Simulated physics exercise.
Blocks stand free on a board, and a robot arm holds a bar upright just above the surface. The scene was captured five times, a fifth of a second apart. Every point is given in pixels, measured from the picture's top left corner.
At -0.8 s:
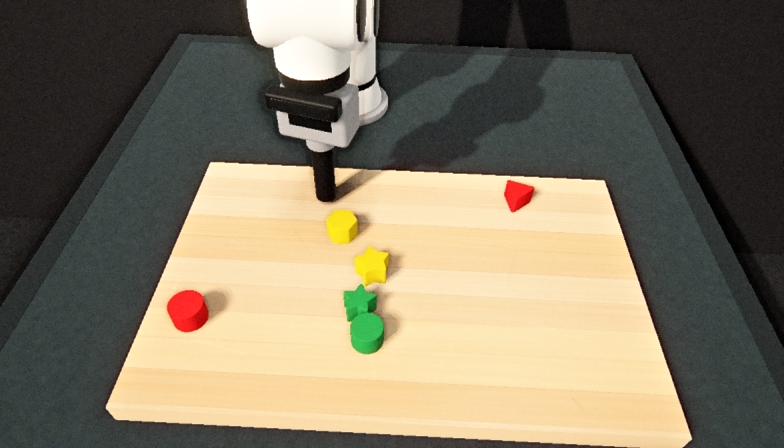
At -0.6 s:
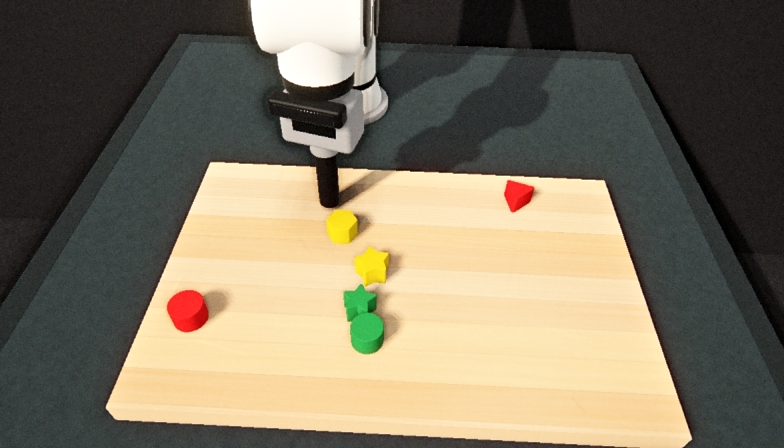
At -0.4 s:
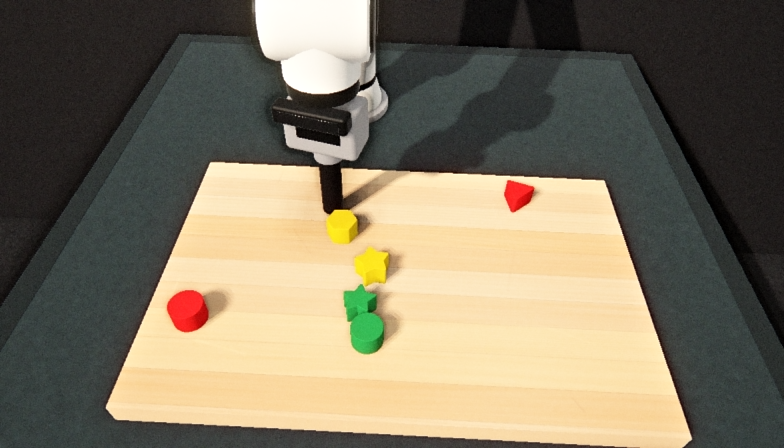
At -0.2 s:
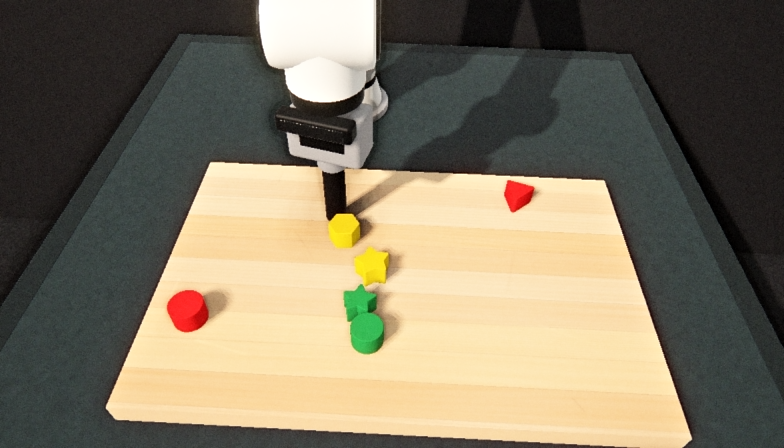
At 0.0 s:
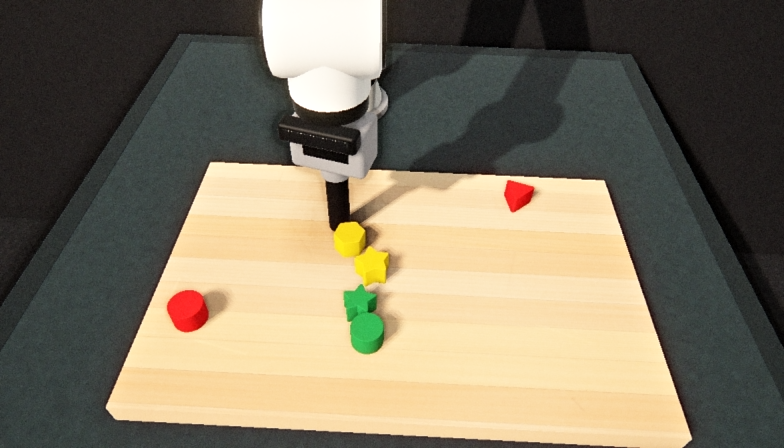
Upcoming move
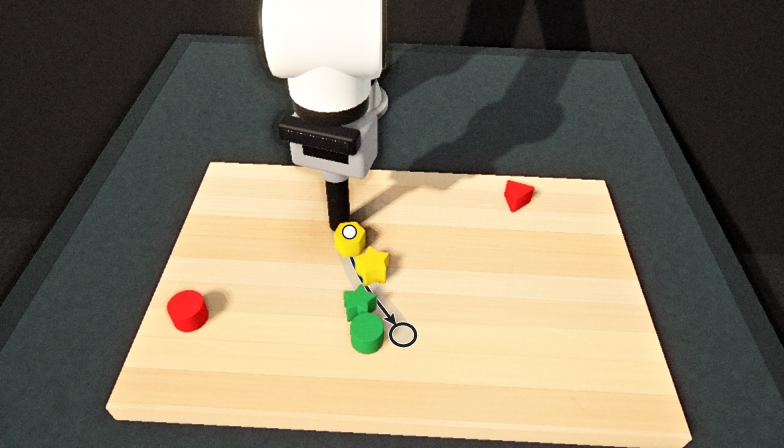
A robot arm lowered its black bar toward the yellow hexagon and nudged it slightly down and right, close to the yellow star, while the green and red blocks on the wooden board stayed still.
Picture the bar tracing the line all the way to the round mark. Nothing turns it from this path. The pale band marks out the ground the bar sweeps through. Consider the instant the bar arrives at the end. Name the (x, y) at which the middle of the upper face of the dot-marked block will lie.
Its top middle is near (435, 319).
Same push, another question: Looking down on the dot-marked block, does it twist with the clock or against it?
From above, it turns counterclockwise.
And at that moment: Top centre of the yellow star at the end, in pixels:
It is going to be at (457, 302).
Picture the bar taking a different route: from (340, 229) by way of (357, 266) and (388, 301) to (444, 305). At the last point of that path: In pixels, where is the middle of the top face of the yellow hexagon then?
When the path ends, it will be at (461, 312).
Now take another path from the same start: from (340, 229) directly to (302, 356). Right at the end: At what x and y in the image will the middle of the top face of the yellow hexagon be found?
The centre of its top face lies at (355, 249).
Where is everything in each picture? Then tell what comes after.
Bar tip (326, 196); block tops, yellow hexagon (342, 219); green star (359, 297); green circular block (367, 326); yellow star (373, 259), in the first frame.
Bar (330, 201); blocks unchanged, in the second frame.
Bar (333, 208); blocks unchanged, in the third frame.
Bar (337, 216); yellow hexagon (344, 223), in the fourth frame.
Bar (340, 225); yellow hexagon (349, 232); green star (359, 297); green circular block (367, 326); yellow star (373, 259), in the fifth frame.
Path on the board, from (340, 229) over (353, 263) and (374, 298) to (403, 335); the dot is on the yellow hexagon.
What follows on the original path. One third of the way, bar (354, 260); yellow hexagon (373, 263), turned 40° anticlockwise; yellow star (396, 278).
Two thirds of the way, bar (375, 294); yellow hexagon (401, 294), turned 70° anticlockwise; green star (358, 300); yellow star (432, 298), turned 35° anticlockwise.
At the end, bar (403, 331); yellow hexagon (435, 319), turned 120° anticlockwise; green star (360, 302), turned 30° clockwise; green circular block (366, 331); yellow star (457, 302), turned 80° anticlockwise.
